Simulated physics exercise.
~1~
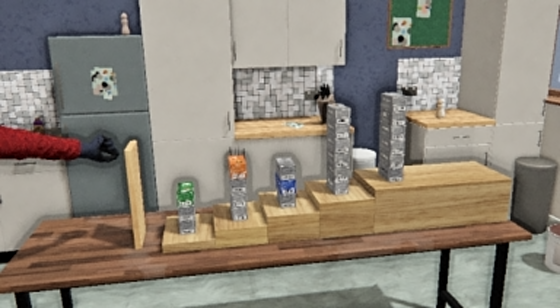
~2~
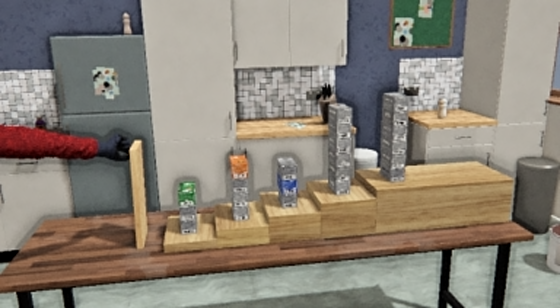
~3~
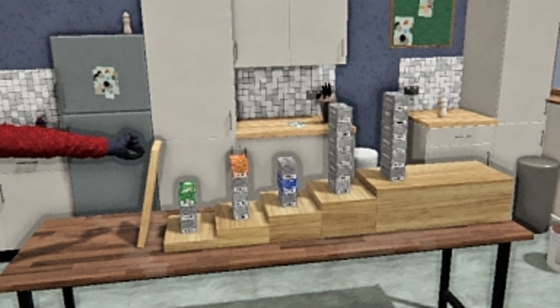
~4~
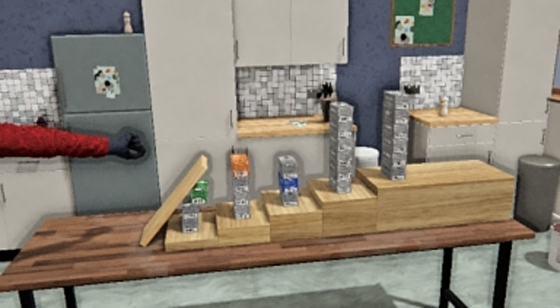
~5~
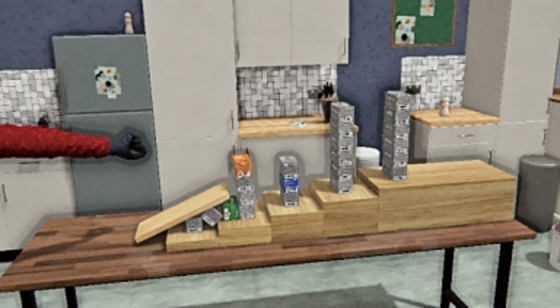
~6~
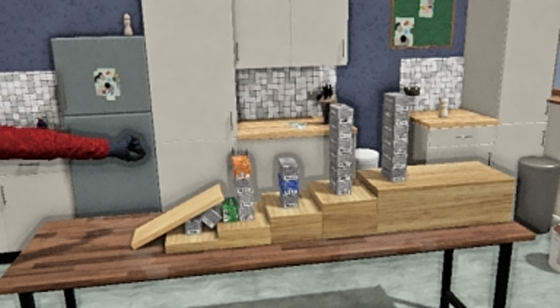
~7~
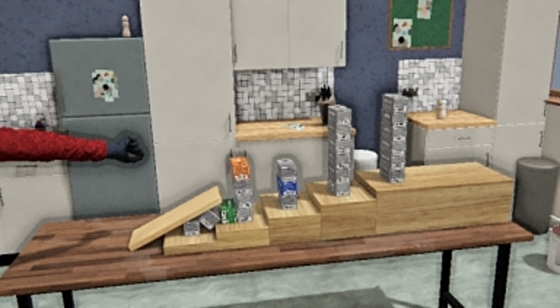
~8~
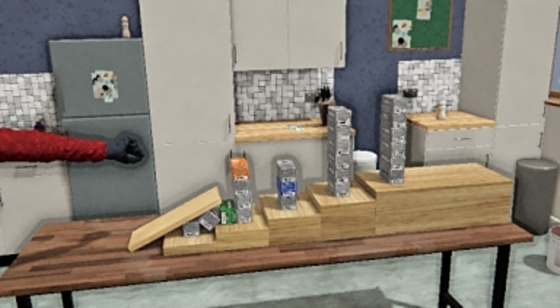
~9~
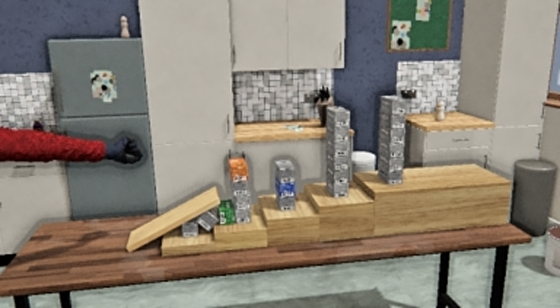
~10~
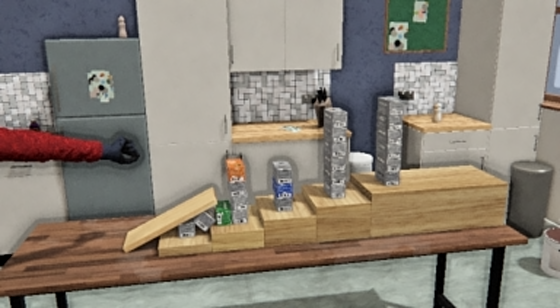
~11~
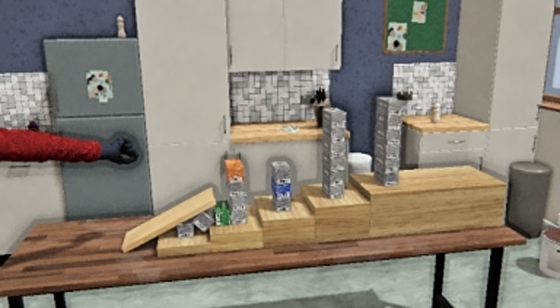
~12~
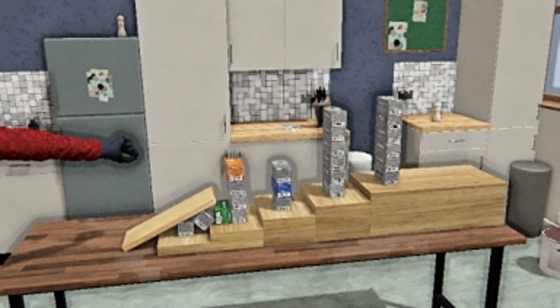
A wooden board standing on a table, pushed near its top by a red-sleeved, dark-gloved arm, tips right onto the shortest stack, toppling its green packet and a grey one, then rests slanted over them while the orange, blue and taller stacks on the rising wooden steps stay standing.
